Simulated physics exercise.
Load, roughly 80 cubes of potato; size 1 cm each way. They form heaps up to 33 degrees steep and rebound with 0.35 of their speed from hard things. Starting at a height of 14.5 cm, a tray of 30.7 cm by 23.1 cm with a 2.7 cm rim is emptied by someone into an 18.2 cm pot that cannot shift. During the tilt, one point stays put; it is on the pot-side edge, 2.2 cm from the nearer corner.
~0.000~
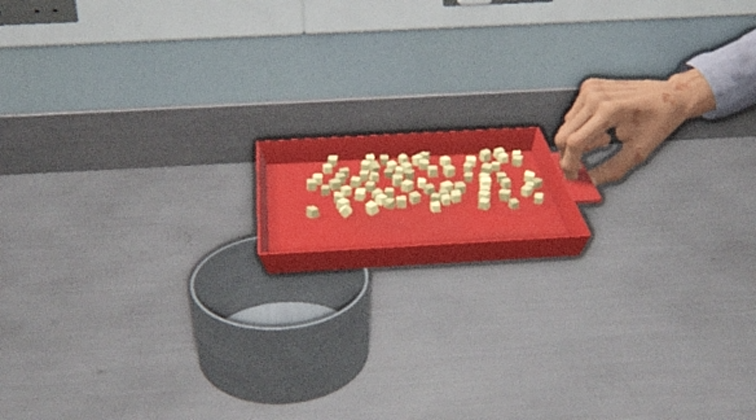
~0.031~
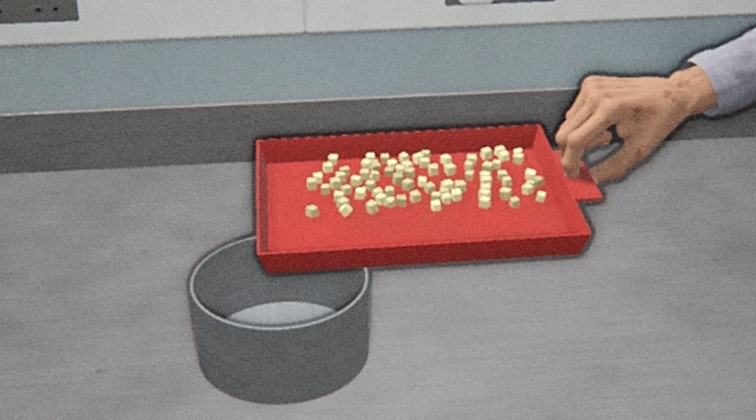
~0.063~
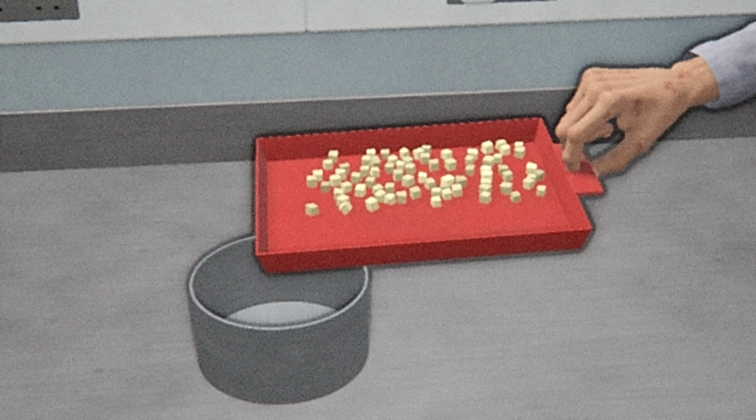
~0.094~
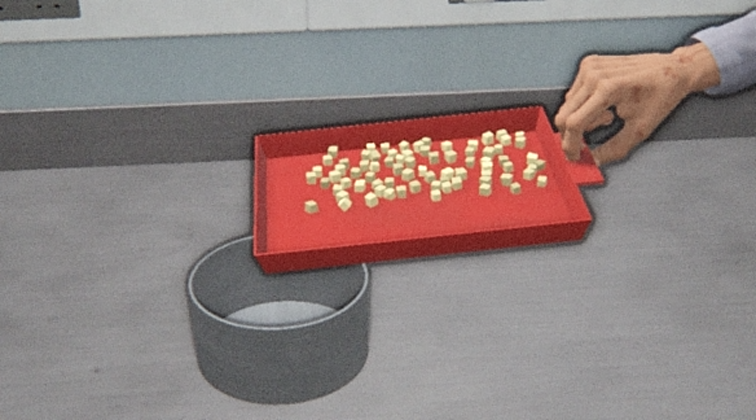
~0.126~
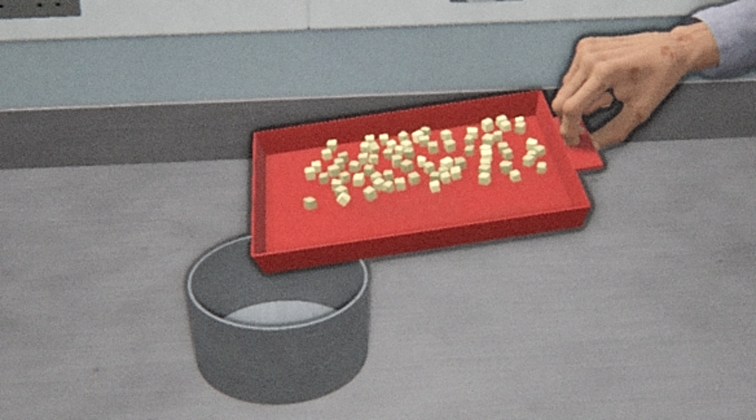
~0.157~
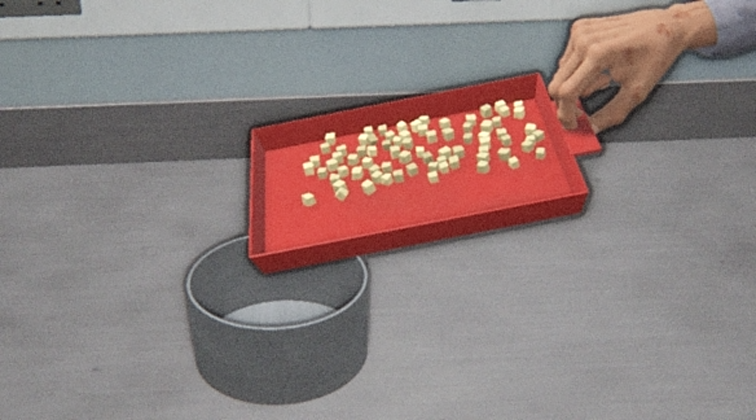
A grey countertop against a pale blue-grey wall is seen from slightly above, in a view that stays still. A red tray scattered with small pale yellow cubes sits with its left end over the rim of a round grey pot, while a hand in a light sleeve holds its handle at right. The hand slowly raises the right end, tilting the tray down toward the left.
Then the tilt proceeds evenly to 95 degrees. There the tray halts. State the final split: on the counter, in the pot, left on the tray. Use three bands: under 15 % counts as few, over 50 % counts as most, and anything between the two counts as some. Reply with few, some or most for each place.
Counter: Most, pot: Some, tray: Few.
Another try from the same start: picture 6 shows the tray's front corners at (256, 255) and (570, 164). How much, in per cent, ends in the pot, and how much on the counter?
Pot: 0, counter: 100.
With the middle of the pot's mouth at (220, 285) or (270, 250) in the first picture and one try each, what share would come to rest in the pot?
About 80 and 0 per cent.
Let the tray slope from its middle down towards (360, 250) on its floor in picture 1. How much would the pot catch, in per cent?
Some 5 per cent.
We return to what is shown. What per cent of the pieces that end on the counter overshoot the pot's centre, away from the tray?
Estimate: Roughly 100 per cent of the pieces.
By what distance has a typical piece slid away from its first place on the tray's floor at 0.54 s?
4 cm.
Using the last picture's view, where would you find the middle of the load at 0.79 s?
The middle of the load should be near (215, 228) then.
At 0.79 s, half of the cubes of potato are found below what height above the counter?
Roughly 16 centimetres, more or less.
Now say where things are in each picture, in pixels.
Tray tilt 0 degrees, front corners at (267, 249) and (580, 231); middle of the pieces at (422, 184); pot at (280, 278), in the first frame.
Tray tilt 0 degrees, front corners at (266, 249) and (581, 230); middle of the pieces at (422, 182), in the second frame.
Tray tilt 2 degrees, front corners at (265, 249) and (581, 225); middle of the pieces at (423, 178), in the third frame.
Tray tilt 4 degrees, front corners at (263, 250) and (581, 216), lowest corner left front; middle of the pieces at (423, 171), in the fourth frame.
Tray tilt 7 degrees, front corners at (261, 250) and (580, 203), lowest corner left front; middle of the pieces at (422, 162), in the fifth frame.
Tray tilt 10 degrees, front corners at (258, 251) and (577, 189), lowest corner left front; middle of the pieces at (420, 152); pot at (277, 277). The tray's pace is about 110 degrees a second, in the sixth frame.
Then, at 0.54 s, tilt 52 degrees; the tray holds 100 %, the pot 0 %.
After 0.79 s, tilt 79 degrees; the tray holds 70 %, the pot 0 %.
Then, at 1.15 s, tilt 95 degrees; the tray holds 0 %, the pot 25 %.
At rest (2.2 s), counter 75 %, pot 25 %, tray 0 %.
